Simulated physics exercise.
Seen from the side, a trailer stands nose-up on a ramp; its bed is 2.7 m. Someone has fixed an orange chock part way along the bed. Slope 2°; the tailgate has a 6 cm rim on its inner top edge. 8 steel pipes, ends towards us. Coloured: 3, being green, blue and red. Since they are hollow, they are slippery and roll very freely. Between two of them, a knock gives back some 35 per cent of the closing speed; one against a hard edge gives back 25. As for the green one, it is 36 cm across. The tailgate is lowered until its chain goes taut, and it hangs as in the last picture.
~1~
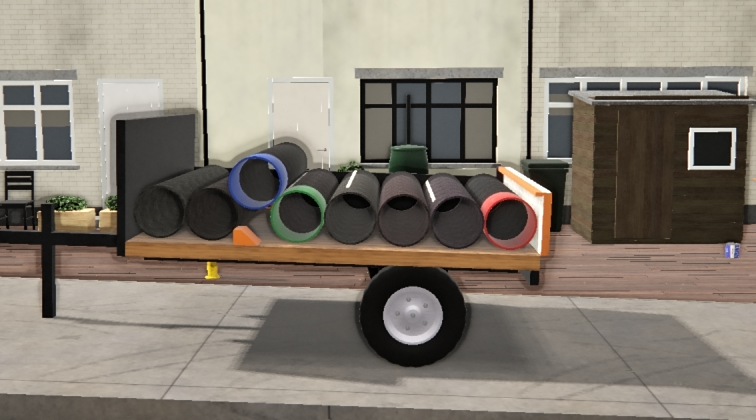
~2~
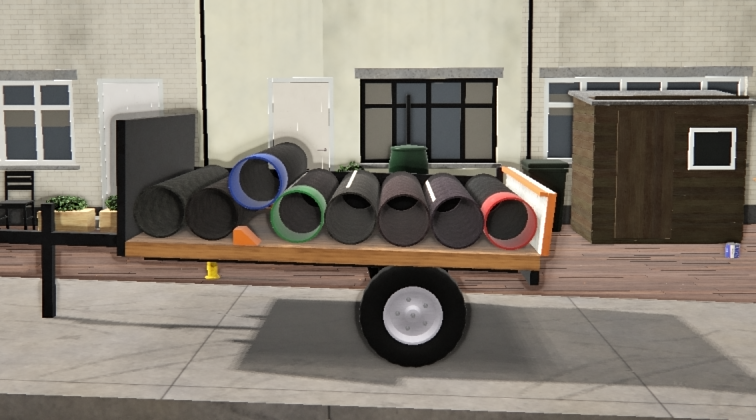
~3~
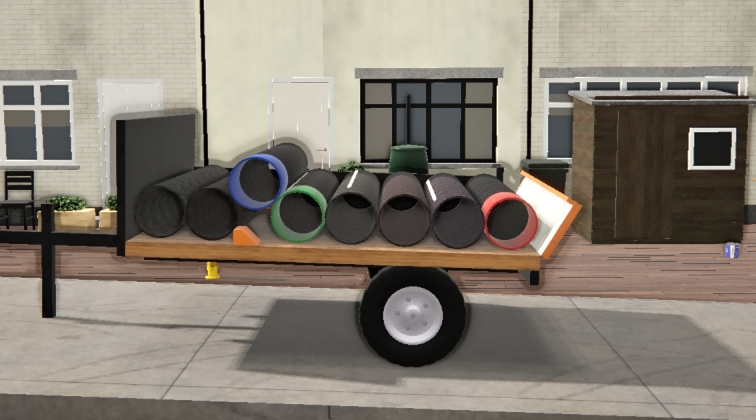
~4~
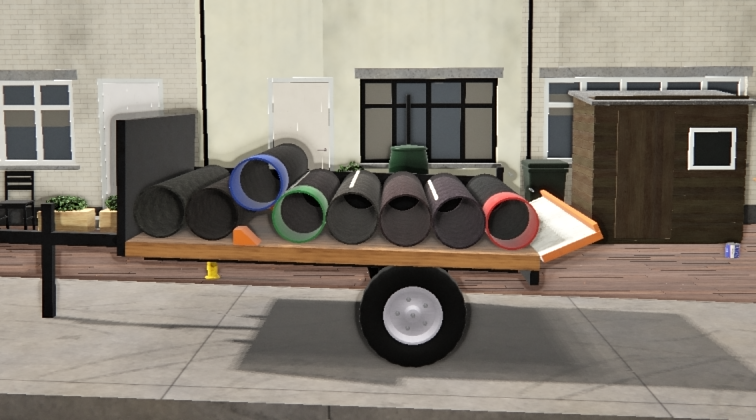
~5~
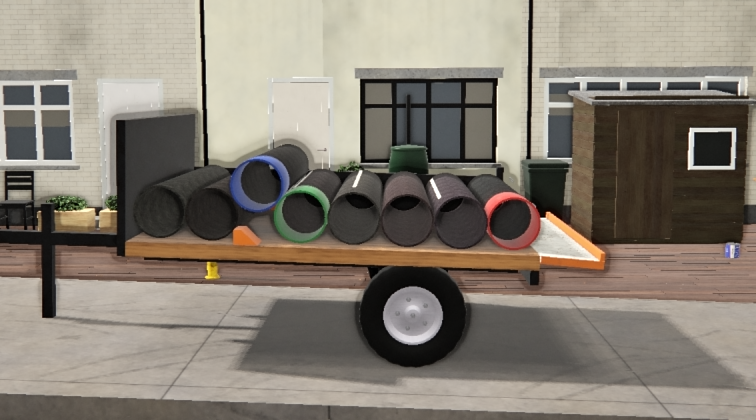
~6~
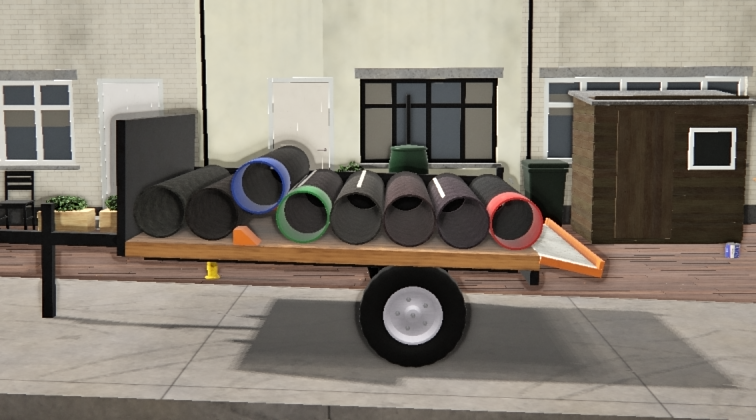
A flatbed trailer loaded with dark pipes stands on grey paving in front of pale brick houses, seen from the side by a still camera. The pipes lie with open ends facing the viewer, a blue-rimmed one resting above a green-rimmed one's left, a red-rimmed one at right, near a brown shed. The orange-edged tailgate swings down rightward past level, and the pipes shift very slightly right.
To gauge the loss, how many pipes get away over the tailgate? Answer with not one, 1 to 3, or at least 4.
The answer is at least 4.
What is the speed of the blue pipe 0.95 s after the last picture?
It moves at about 0.3 m/s.
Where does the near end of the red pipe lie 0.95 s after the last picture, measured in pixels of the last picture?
Near (548, 227).
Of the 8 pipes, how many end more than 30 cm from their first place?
6.
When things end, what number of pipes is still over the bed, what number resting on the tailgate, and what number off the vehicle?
The split comes out as 2, 0 and 6.
Then, 1.0 s after the last picture, green is on the bed, 140 cm short of the hinge, rolling right; blue is on the bed, 175 cm short of the hinge, rolling right; red is on the gate, 5 cm past the hinge, rolling right; 0 out so far.
Then, 2.2 s after the last picture, green is on the bed, 95 cm short of the hinge, rolling right; blue is on the bed, 130 cm short of the hinge, rolling right; red is out on the ground; 1 out so far.
Then, 3.7 s after the last picture, green is on the bed, 20 cm short of the hinge, rolling right; blue is on the bed, 55 cm short of the hinge, rolling right; red is off the vehicle; 3 out so far.
Then, 5.2 s after the last picture, green is out on the ground; blue is dropping off the gate; red is out on the ground; 6 out so far.
At rest (7.6 s after the last picture), green is off the vehicle; blue is off the vehicle; red is off the vehicle; 6 out so far.
